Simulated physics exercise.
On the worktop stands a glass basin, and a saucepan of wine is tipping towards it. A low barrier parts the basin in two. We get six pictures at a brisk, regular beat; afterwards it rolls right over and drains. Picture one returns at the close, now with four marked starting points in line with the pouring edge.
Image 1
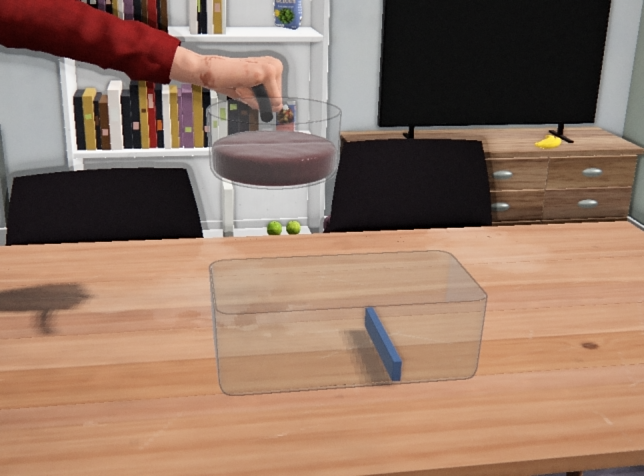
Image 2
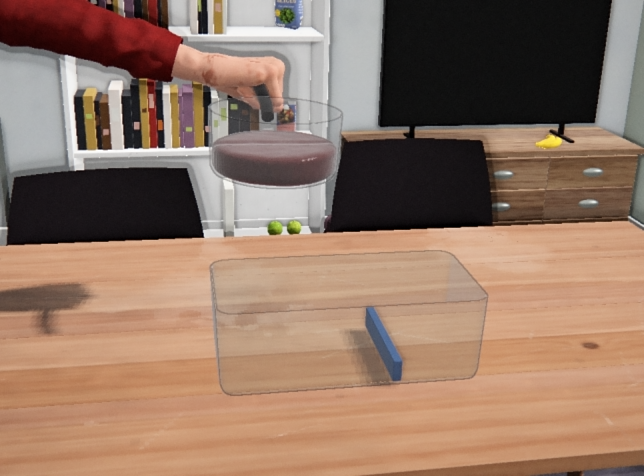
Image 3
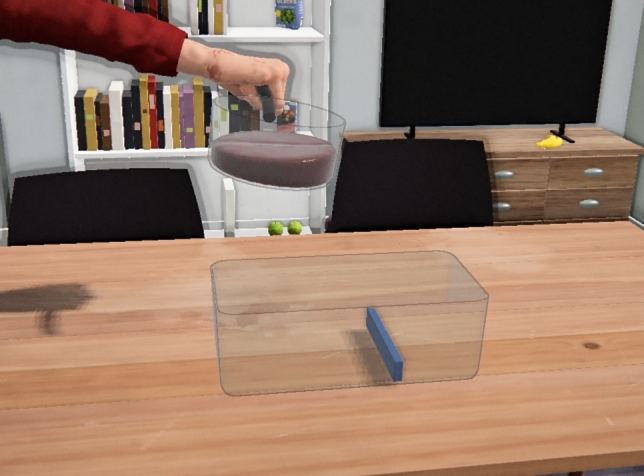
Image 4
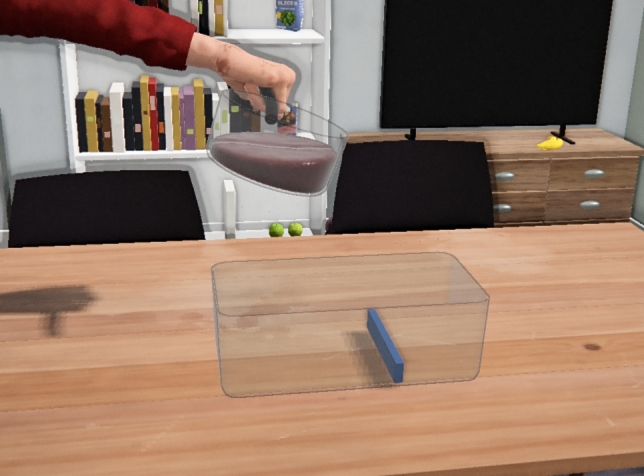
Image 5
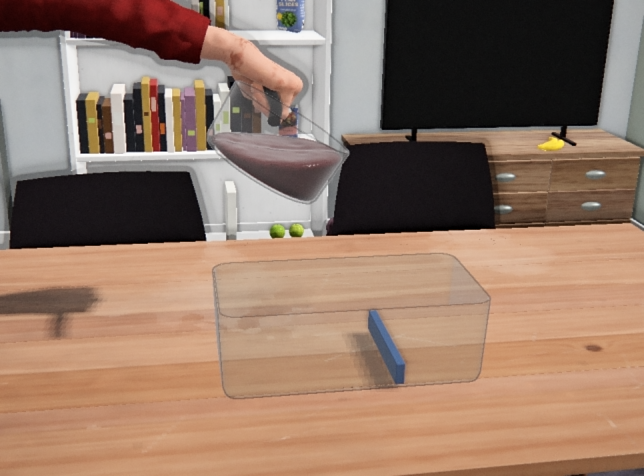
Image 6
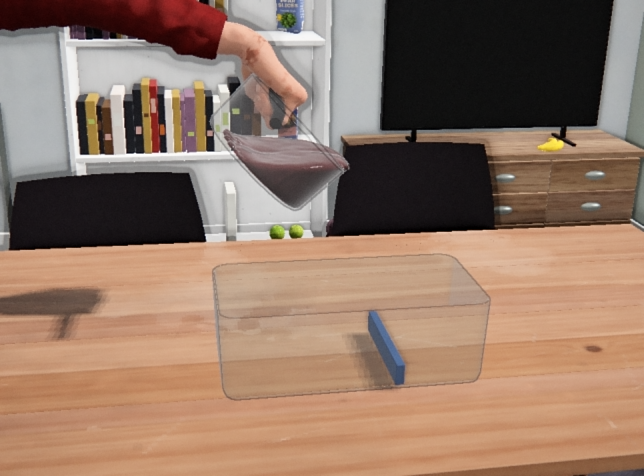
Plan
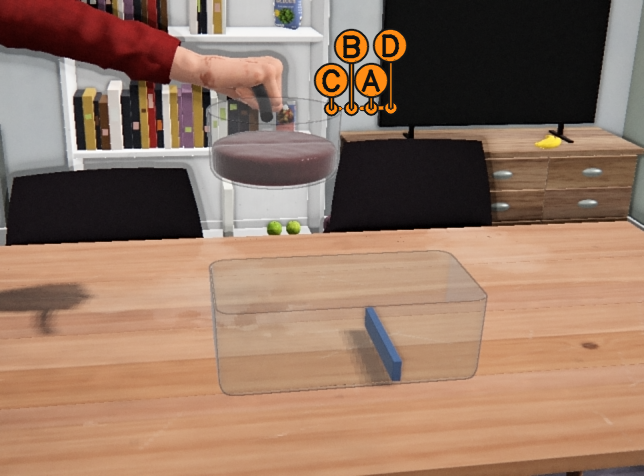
The video shows a hand in a red sleeve holding a clear pan of dark purplish-red liquid above a glass basin with a low blue barrier, then tilting it steadily to the right until liquid reaches over the lip.
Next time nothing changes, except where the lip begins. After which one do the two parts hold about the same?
I would pick place A.
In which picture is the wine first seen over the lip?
Picture 6.
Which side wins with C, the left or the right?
The left one.
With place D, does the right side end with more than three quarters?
No.
In orange, A at (371, 108); B at (351, 108); C at (331, 108); D at (390, 107).
With A, about 48 % ends left of the wall and 49 % right of it; 3 % is lost outside.
With B, about 63 % ends left of the wall and 35 % right of it.
With C, about 81 % ends left of the wall and 15 % right of it; 4 % is lost outside.
With D, about 36 % ends left of the wall and 60 % right of it; 4 % is lost outside.
